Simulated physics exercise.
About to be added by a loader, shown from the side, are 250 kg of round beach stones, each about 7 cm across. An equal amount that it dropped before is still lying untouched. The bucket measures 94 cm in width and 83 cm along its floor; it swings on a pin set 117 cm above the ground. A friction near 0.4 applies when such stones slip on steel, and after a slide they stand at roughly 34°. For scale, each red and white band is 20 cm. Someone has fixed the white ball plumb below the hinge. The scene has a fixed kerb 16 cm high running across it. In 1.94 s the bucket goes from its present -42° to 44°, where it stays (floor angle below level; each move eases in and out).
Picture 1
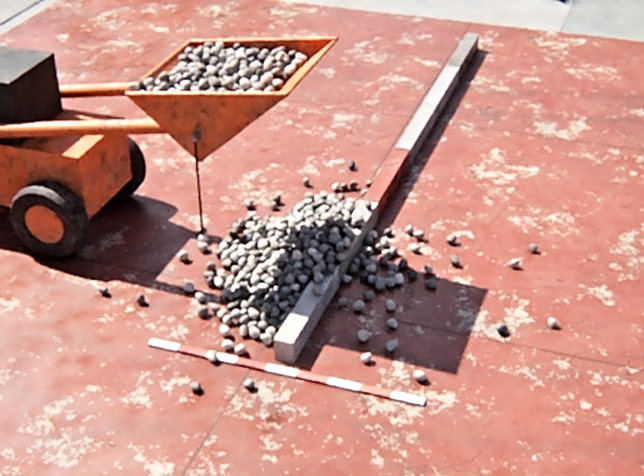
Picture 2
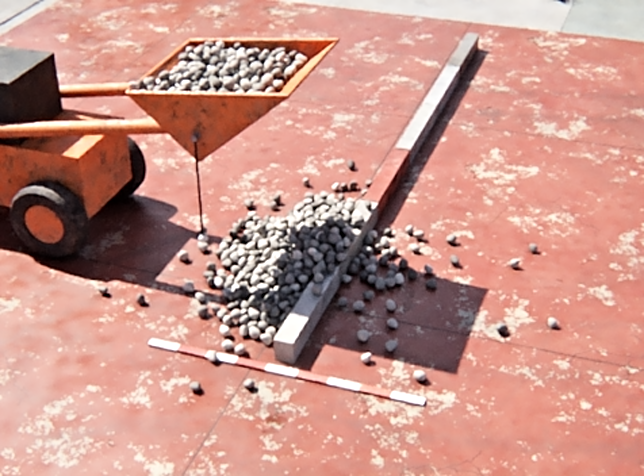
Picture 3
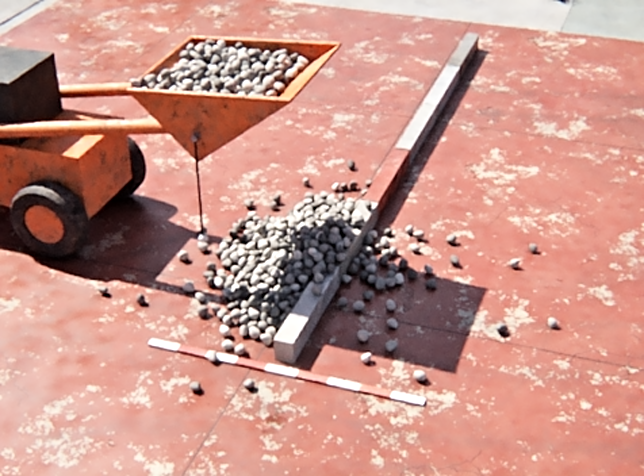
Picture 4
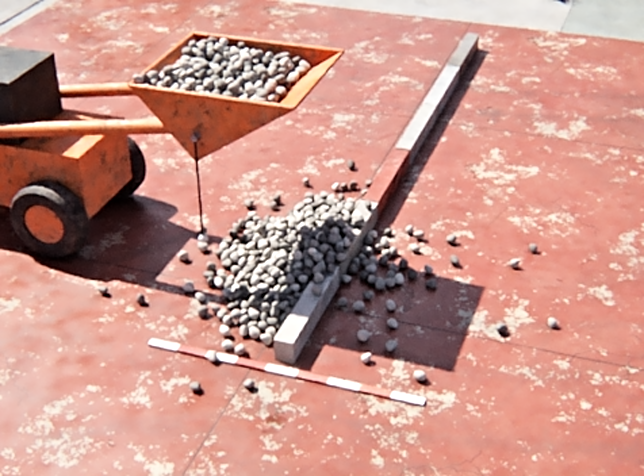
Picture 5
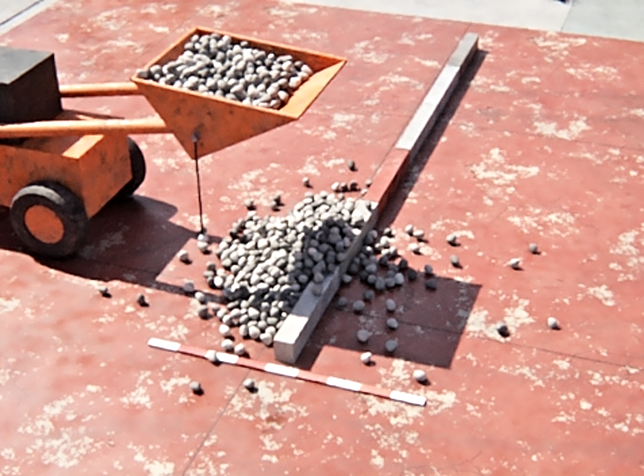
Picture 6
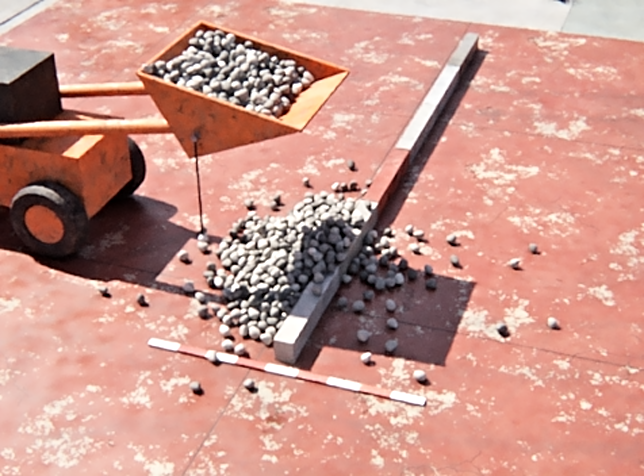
On a worn red floor, an orange loader's bucket full of round grey stones slowly tilted forward, its right edge dipping slightly, while the heap of stones below, lying against a long kerb, stayed still.
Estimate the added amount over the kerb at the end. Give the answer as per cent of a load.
Roughly 67 per cent of a load.
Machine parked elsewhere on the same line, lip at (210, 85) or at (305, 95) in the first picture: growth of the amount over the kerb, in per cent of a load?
Around 0 percent, then around 90 percent.
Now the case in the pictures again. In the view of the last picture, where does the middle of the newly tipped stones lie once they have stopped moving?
(371, 268).
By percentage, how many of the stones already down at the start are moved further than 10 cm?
Roughly 10 % of them.
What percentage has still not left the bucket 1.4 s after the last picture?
Roughly 10 per cent of its load.
Then, 0.9 s after the last picture the floor is at 31°; in per cent of one load, 90 in the bucket, 102 on this side of the kerb, 8 over the kerb; the foremost stones are at (483, 287).
Then, 1.4 s after the last picture the floor is at 44°; in per cent of one load, 8 in the bucket, 142 on this side of the kerb, 49 over the kerb; the foremost stones are at (491, 298).
Then, 1.8 s after the last picture the floor is at 44°; in per cent of one load, 0 in the bucket, 129 on this side of the kerb, 71 over the kerb; the foremost stones are at (526, 300).
Then, 4.2 s after the last picture the floor is at 44°; in per cent of one load, 0 in the bucket, 125 on this side of the kerb, 75 over the kerb; the foremost stones are at (576, 303). Net gain over the kerb, 67.
